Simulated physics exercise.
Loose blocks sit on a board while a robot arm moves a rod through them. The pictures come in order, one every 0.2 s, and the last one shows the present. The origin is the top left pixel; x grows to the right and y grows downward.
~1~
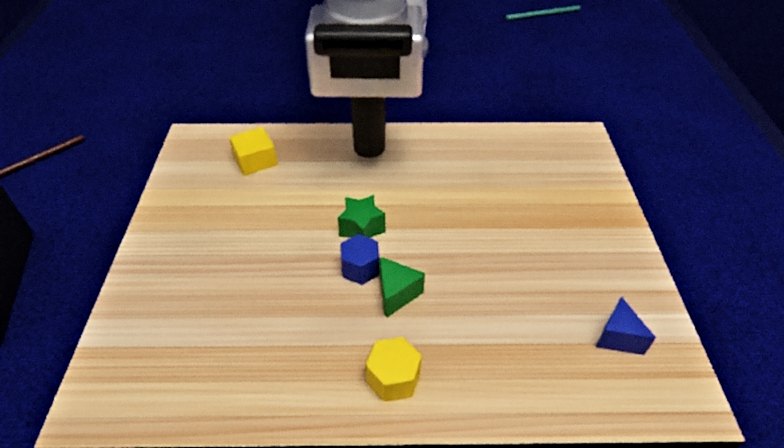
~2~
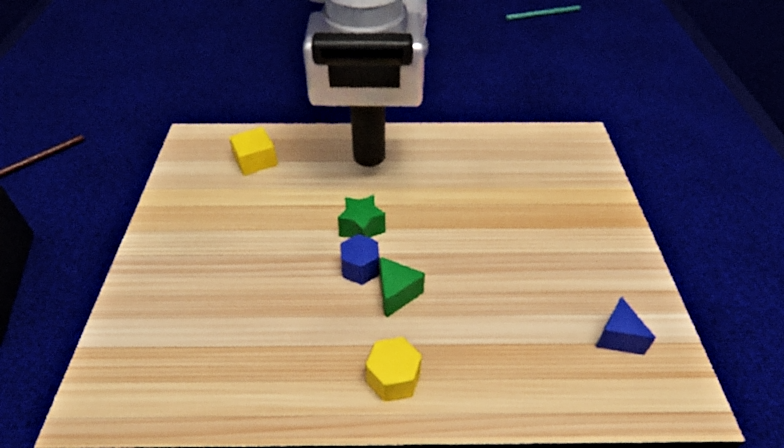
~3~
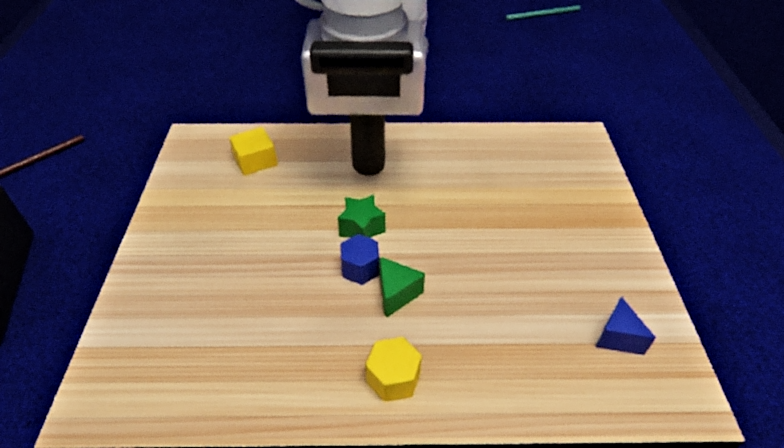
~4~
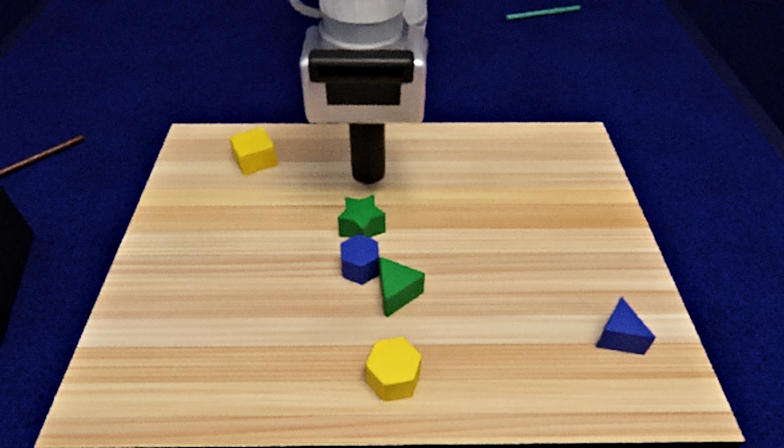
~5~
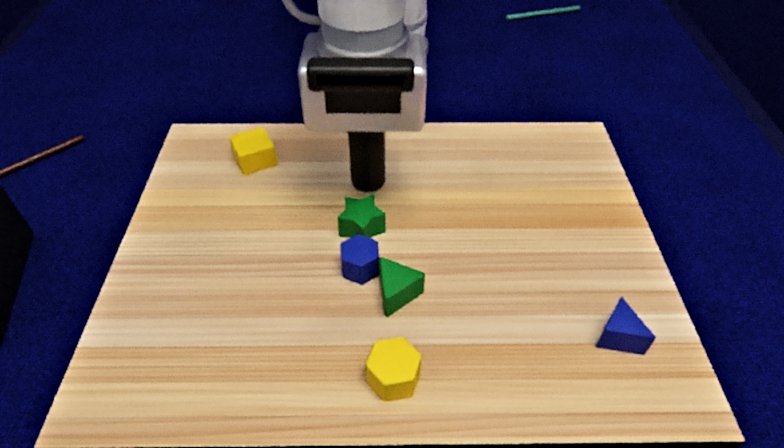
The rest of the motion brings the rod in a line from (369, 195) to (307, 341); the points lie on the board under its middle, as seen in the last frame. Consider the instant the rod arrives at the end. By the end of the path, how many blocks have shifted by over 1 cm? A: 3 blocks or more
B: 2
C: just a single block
A
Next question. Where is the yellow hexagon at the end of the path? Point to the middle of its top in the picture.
Around (412, 377).
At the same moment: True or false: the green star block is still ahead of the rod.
That is true.
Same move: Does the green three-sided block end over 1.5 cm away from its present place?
Short answer: No.
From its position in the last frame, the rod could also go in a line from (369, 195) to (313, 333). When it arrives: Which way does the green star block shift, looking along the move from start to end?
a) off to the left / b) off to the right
Answer: A.
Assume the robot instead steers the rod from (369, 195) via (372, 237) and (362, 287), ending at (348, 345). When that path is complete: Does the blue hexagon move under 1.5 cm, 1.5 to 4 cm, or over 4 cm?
My answer is that it shifts over 4 cm.
What follows on the original path. One third of the way, rod at (350, 224); blue hexagon at (359, 280), turned 30° anticlockwise; green star block at (348, 244).
Two thirds of the way, rod at (330, 272); blue hexagon at (368, 320), turned 90° anticlockwise; green star block at (331, 298).
At the end, rod at (305, 329); blue hexagon at (374, 345), turned 160° anticlockwise; green star block at (317, 359), turned 20° anticlockwise; yellow hexagon at (412, 377); green three-sided block still.
